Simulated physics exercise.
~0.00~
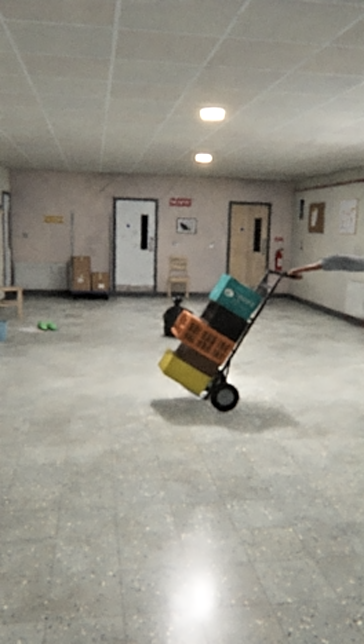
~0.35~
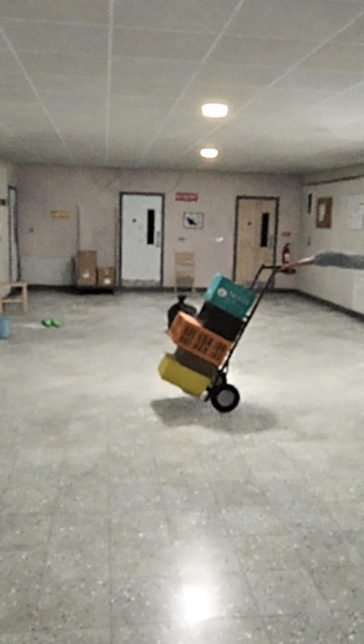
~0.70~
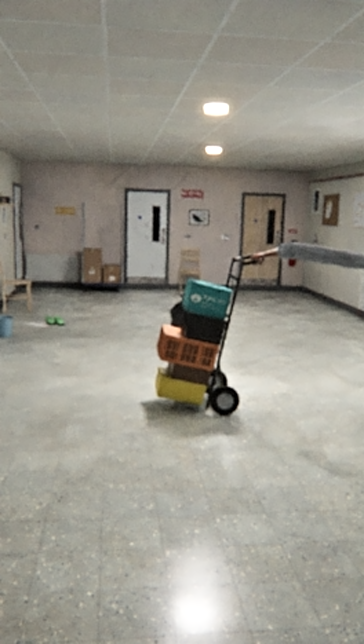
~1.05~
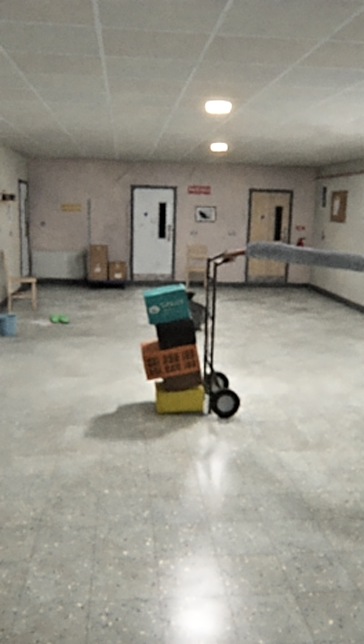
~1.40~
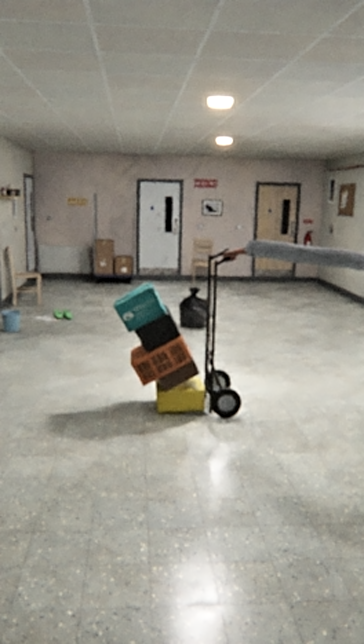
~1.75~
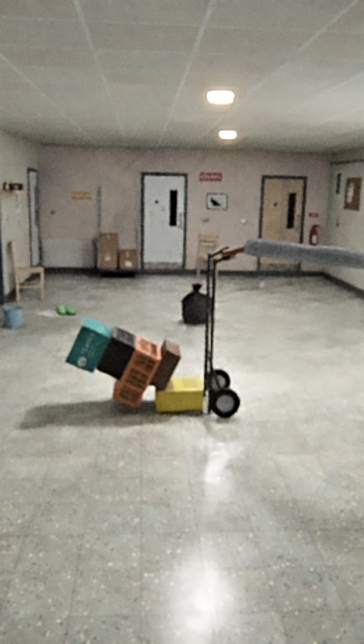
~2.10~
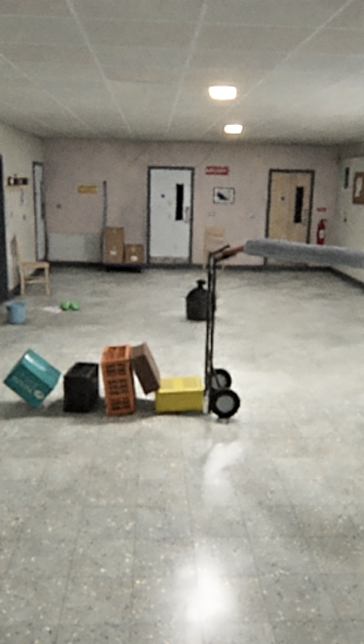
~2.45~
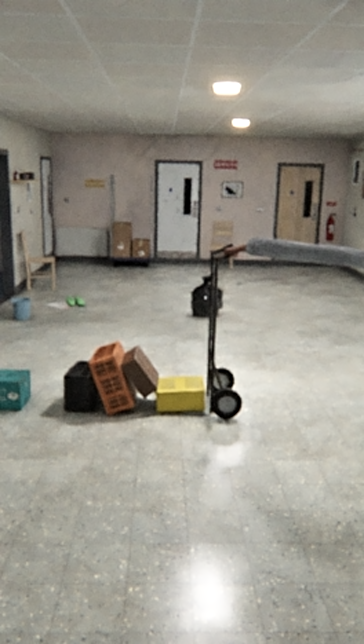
Stacked crates and boxes toppling left off a sack truck as an arm swings it upright, the yellow tote staying put.
